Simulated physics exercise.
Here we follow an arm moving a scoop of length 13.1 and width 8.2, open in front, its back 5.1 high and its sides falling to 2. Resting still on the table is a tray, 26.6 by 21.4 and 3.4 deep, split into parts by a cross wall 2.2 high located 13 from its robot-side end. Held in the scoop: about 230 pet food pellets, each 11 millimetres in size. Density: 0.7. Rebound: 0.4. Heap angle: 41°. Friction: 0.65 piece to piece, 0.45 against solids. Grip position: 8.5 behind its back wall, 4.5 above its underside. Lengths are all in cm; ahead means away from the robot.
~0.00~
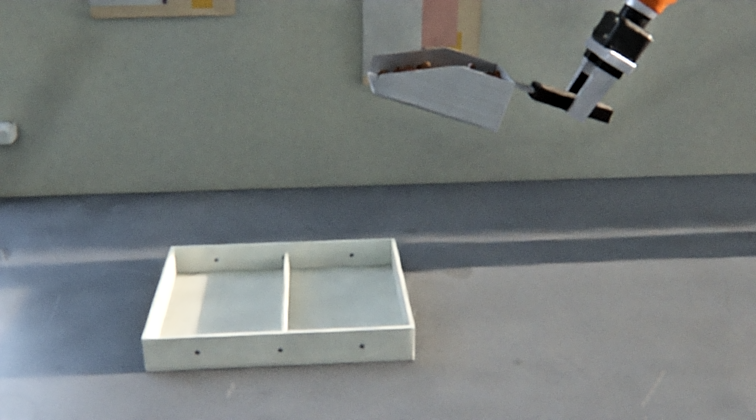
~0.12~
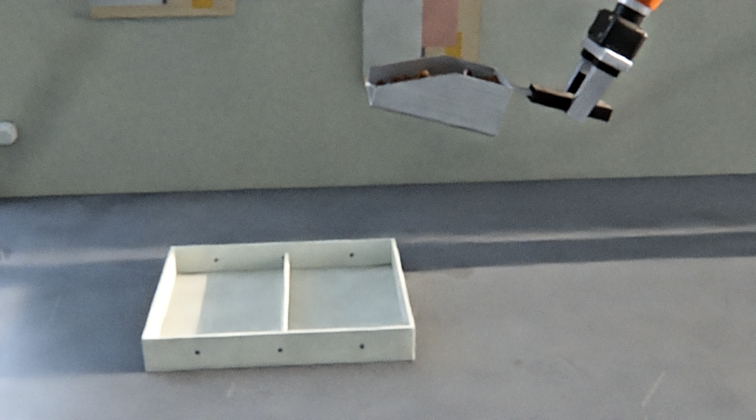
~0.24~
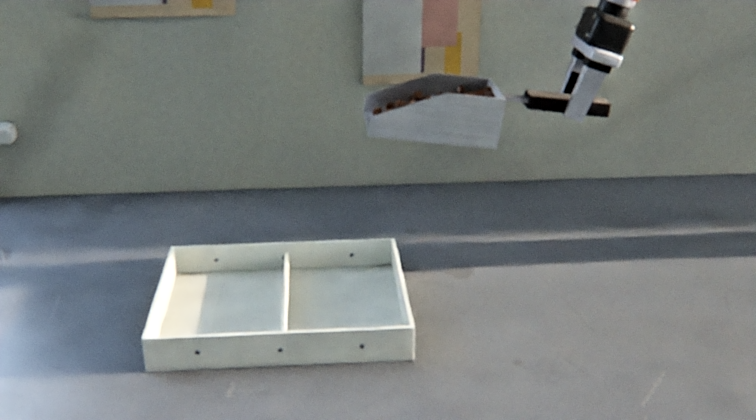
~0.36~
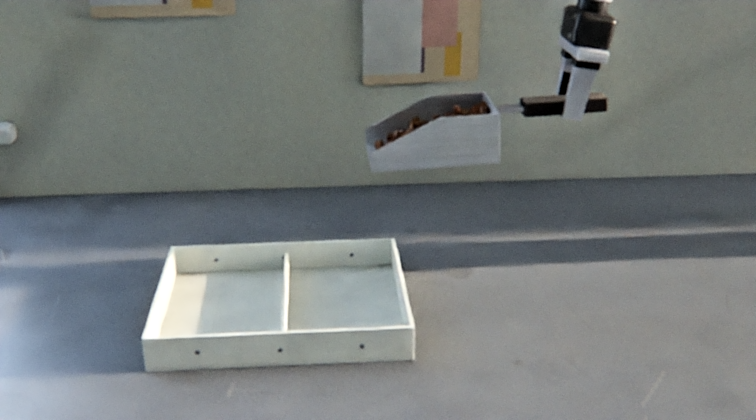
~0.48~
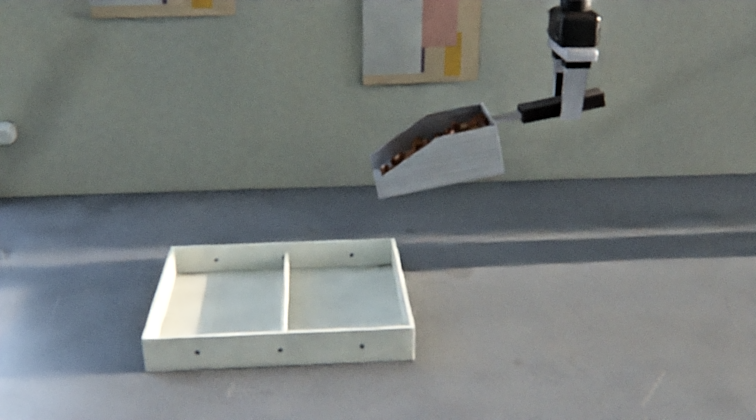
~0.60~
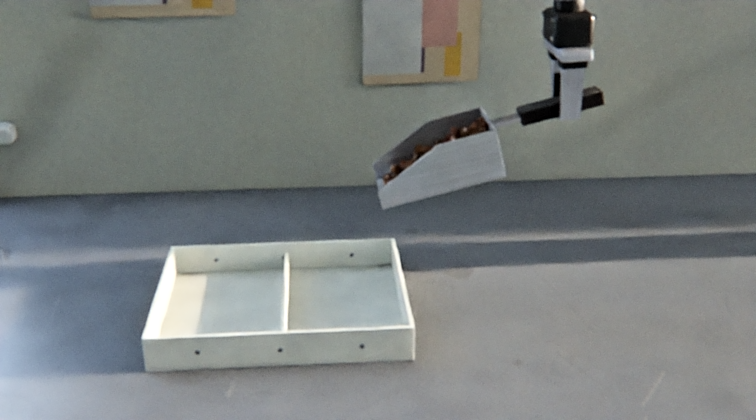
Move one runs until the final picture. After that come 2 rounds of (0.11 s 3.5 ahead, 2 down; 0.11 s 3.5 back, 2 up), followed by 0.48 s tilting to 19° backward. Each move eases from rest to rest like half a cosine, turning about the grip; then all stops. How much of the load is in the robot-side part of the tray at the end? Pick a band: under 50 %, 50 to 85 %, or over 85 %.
50 to 85 %.
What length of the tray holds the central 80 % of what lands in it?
Roughly 8 cm long.
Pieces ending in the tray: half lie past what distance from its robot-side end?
The catch is centred some 9 cm from the robot-side end.
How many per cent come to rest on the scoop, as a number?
30 %.
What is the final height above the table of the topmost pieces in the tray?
Close to 3.5 cm above the table.
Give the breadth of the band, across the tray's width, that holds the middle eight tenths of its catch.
Near 10 cm across.
After 0.97 s, tilted 14° forward, highest piece 17 above the table; 114 on the scoop, 80 in the robot-side part, 4 in the far-side part, 30 in flight or on a rim.
After 1.34 s, tilted 8° backward, highest piece 24 above the table; 154 in the robot-side part, 64 on the scoop, 10 in the far-side part.
After 1.72 s, tilted 19° backward, highest piece 28 above the table; 154 in the robot-side part, 64 on the scoop, 10 in the far-side part.
After 2.77 s, tilted 19° backward, highest piece 28 above the table; 154 in the robot-side part, 64 on the scoop, 10 in the far-side part.
At rest, 154 in the robot-side part, 64 on the scoop, 10 in the far-side part. That is 68 % in the robot-side part of the tray.
